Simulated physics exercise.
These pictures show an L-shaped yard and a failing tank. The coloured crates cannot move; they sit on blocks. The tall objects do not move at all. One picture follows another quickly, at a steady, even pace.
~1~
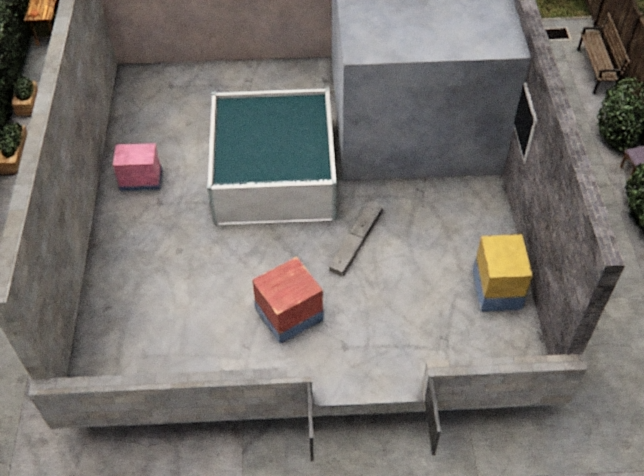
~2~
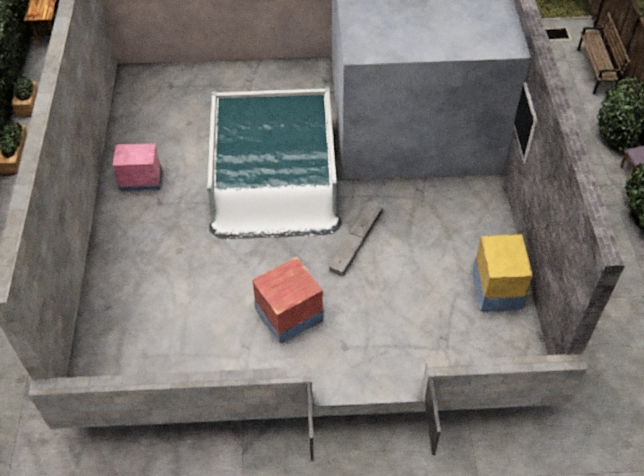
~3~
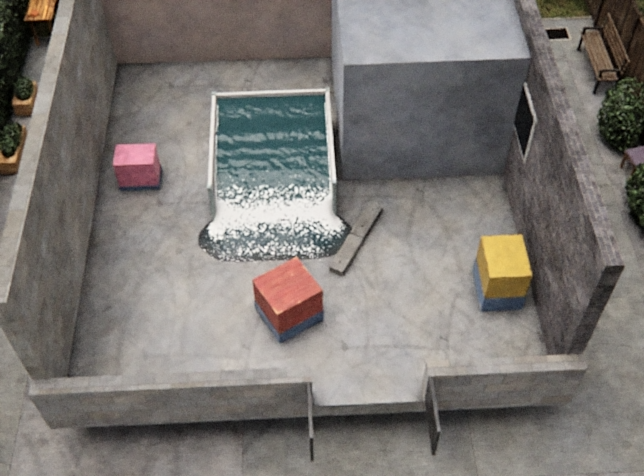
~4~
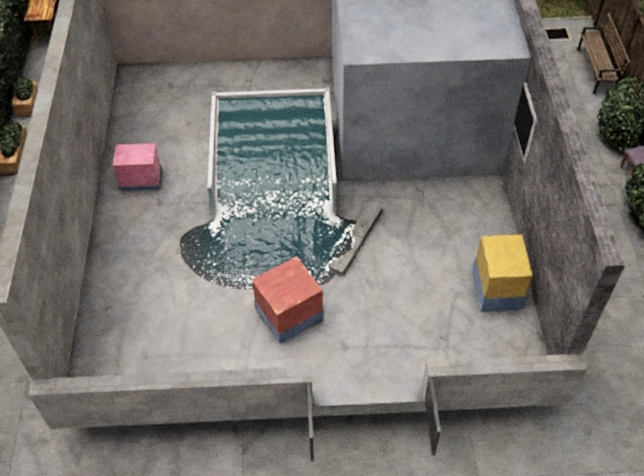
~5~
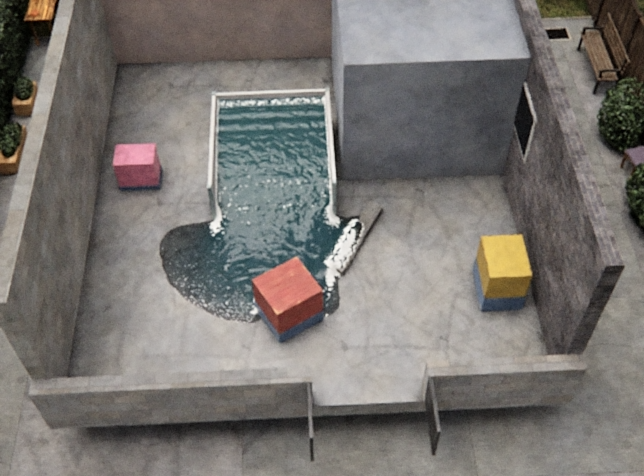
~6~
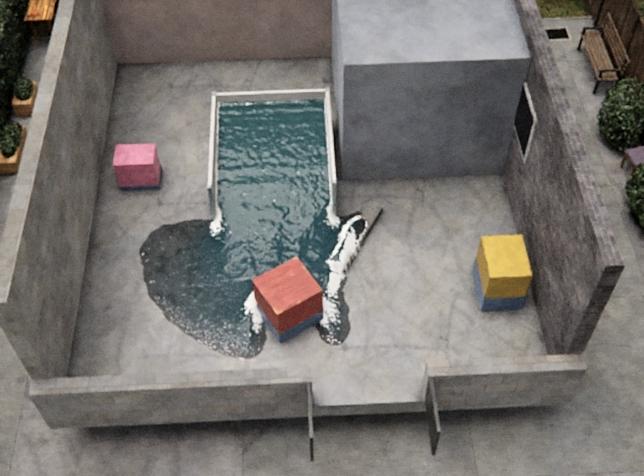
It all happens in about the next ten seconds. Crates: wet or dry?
Outcome: The yellow crate will come through untouched; the pink crate will not stay dry; the red crate will not stay dry.
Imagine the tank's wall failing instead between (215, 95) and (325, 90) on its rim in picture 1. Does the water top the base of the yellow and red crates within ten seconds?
As I see it, the yellow one is not reached, and the red one is not reached.
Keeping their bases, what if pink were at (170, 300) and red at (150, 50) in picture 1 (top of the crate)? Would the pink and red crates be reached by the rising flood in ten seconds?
Pink crate: Is overtopped. Red crate: Is missed.
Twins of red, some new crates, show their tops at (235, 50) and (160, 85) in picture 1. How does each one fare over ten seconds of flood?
Crate by crate: Is not reached; is not reached.
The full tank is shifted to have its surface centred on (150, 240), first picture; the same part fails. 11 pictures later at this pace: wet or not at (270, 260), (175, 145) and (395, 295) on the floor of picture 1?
Untouched, untouched, submerged.
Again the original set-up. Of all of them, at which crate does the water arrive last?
I'd name the pink-painted one.
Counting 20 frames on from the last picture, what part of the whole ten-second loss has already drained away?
Approximately 50 %.
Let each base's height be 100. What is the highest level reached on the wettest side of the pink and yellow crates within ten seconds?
I'd put it at some 270 % for one and some 60 % for the other, in that order.
A moment on, water covers 40 % of the floor; the yellow crate not reached, the pink crate not reached, the red crate water round its plinth.
Next, water covers 50 % of the floor; the yellow crate water round its plinth, the pink crate not reached, the red crate water round its plinth.
Then, water covers 65 % of the floor; the yellow crate water round its plinth, the pink crate water round its plinth, the red crate water round its plinth.
Later, water covers 85 % of the floor; the yellow crate water round its plinth, the pink crate water round its plinth, the red crate water round its plinth.
In the end, water covers 100 % of the floor; the yellow crate stayed above the water, the pink crate was topped, the red crate was topped.
